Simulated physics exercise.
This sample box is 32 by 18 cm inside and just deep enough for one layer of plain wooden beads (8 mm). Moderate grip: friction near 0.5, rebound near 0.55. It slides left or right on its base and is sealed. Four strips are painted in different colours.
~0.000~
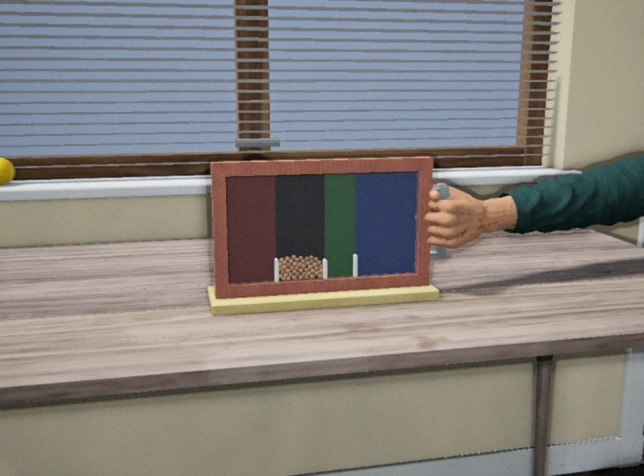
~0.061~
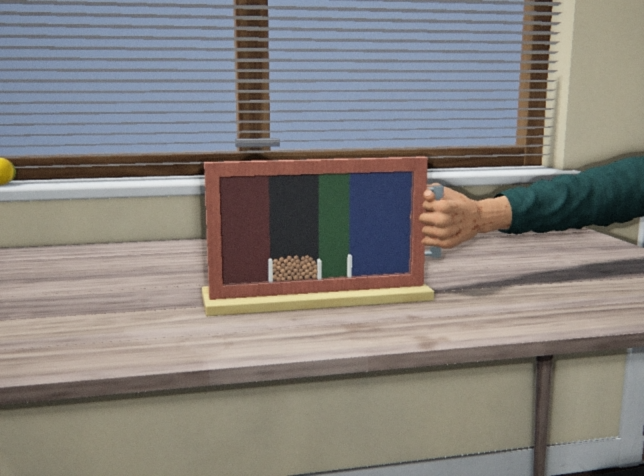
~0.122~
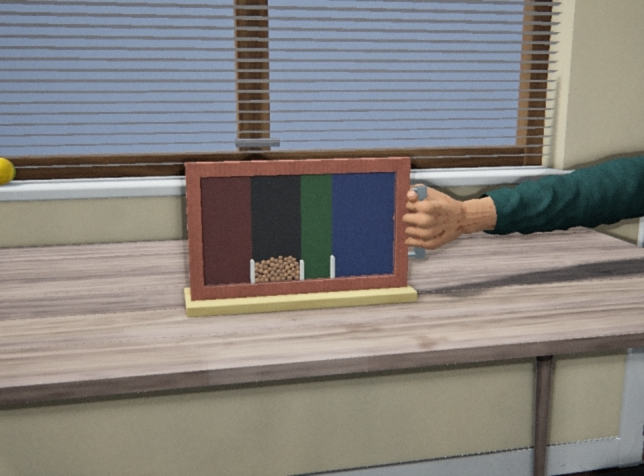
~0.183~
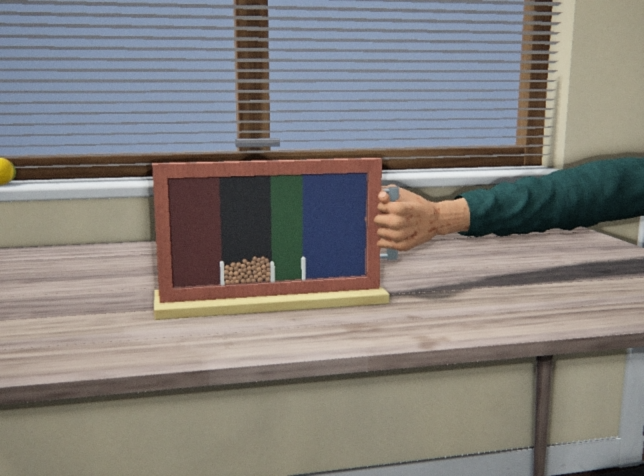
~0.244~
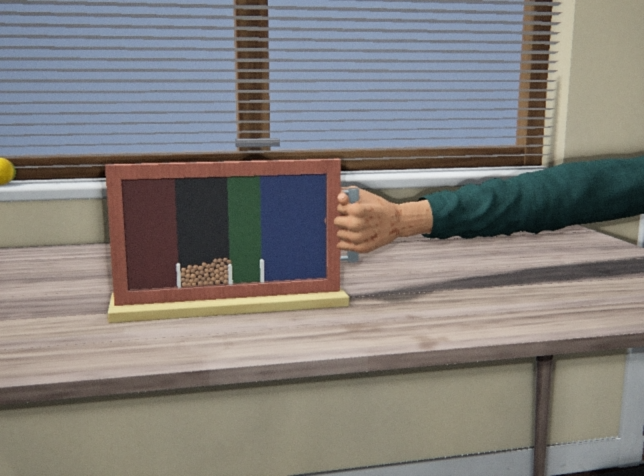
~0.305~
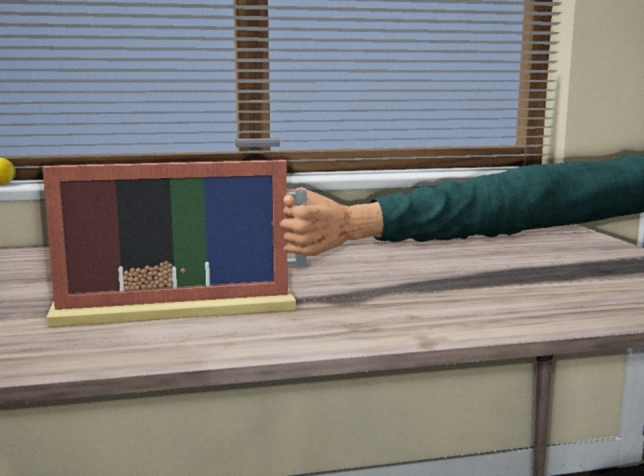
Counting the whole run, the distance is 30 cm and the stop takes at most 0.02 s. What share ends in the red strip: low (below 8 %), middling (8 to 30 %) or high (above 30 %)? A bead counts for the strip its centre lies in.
The share landing in red strip A is moderate.
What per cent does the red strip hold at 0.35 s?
That comes to some 0 percent of the load.
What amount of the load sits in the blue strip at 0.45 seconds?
0 per cent.
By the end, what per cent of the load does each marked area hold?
At the end, red strip holds 20, blue strip holds 0, green strip holds 0 and black strip holds 80.
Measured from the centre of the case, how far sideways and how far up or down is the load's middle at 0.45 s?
Offset approx. 6 cm left, 6 cm below.
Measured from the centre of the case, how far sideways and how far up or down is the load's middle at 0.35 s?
Offset approx. 4 cm left, 7 cm below.
By 0.35 s, it is 30 cm to the left; the beads' middle is 4 cm left of and 7 cm below the centre; black 100 %.
By 0.45 s, it is 30 cm to the left; the beads' middle is 6 cm left of and 6 cm below the centre; red 20 %, black 80 %.
By 0.60 s, it is 30 cm to the left; the beads' middle is 6 cm left of and 7 cm below the centre; red 20 %, black 80 %.
All still by 1.2 s, it is 30 cm to the left; red 20 %, blue 0 %, green 0 %, black 80 %.
